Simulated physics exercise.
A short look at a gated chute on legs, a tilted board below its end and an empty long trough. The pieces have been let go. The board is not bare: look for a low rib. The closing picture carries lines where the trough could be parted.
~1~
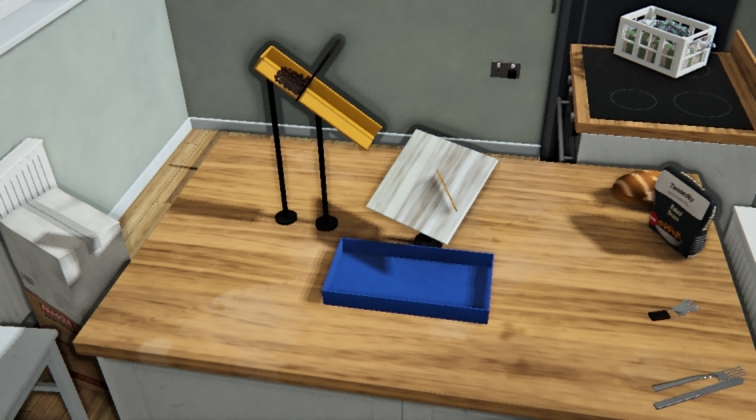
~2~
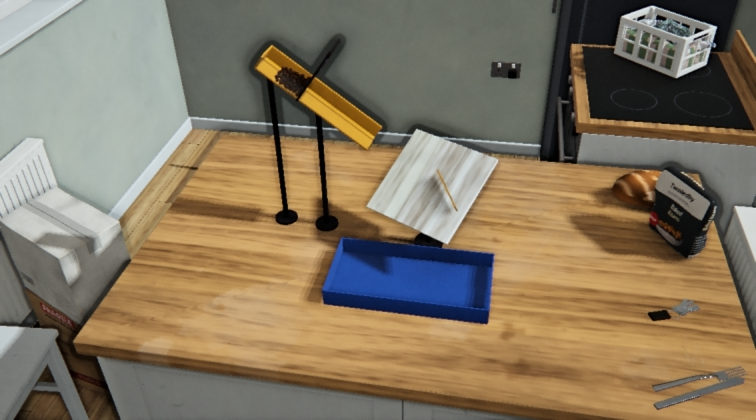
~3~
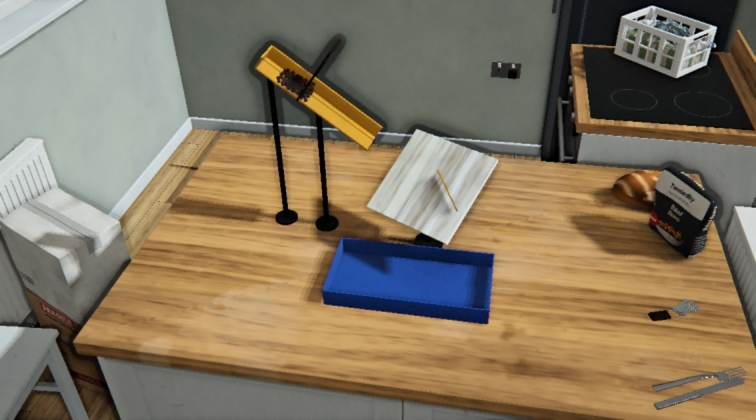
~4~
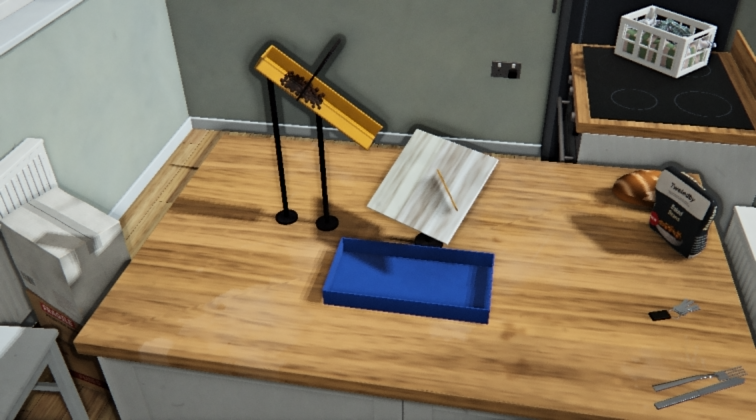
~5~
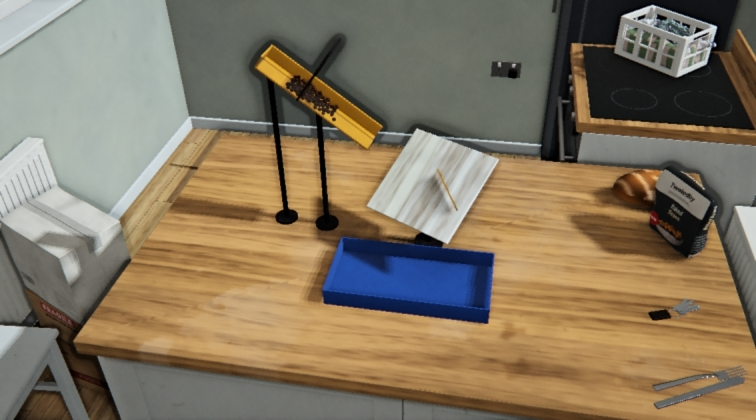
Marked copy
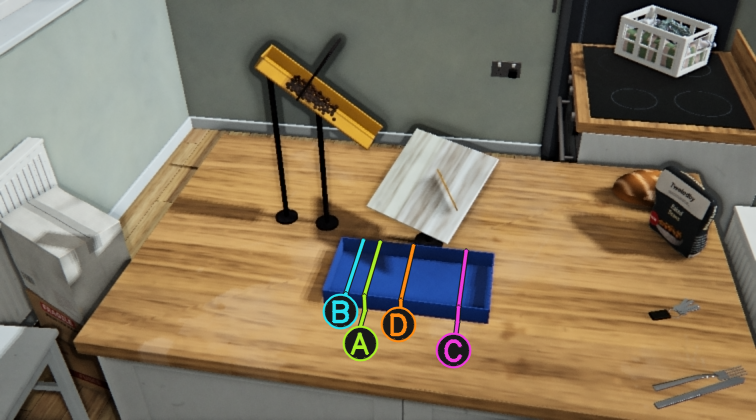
Small dark pieces bunch near the top of a sloping yellow chute on black legs, then spread and slide partway down it to the right, above a tilted pale board with a thin rib and an empty blue trough.
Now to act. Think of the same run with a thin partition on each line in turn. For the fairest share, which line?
Best: D.
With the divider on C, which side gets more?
The left side.
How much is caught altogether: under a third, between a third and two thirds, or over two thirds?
It is over two thirds.
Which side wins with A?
Right.
On the marked copy, line A crosses the front rim at (364, 295); line B crosses the front rim at (346, 292); line C crosses the front rim at (458, 306); line D crosses the front rim at (400, 299).
With A, of what is caught, a small share on the left of the divider, all but a few on the right.
With B, of what is caught, only a few on the left of the divider, all but a few on the right.
With C, of what is caught, all but a few on the left of the divider, only a few on the right.
With D, of what is caught, close to a third on the left of the divider, close to two thirds on the right.
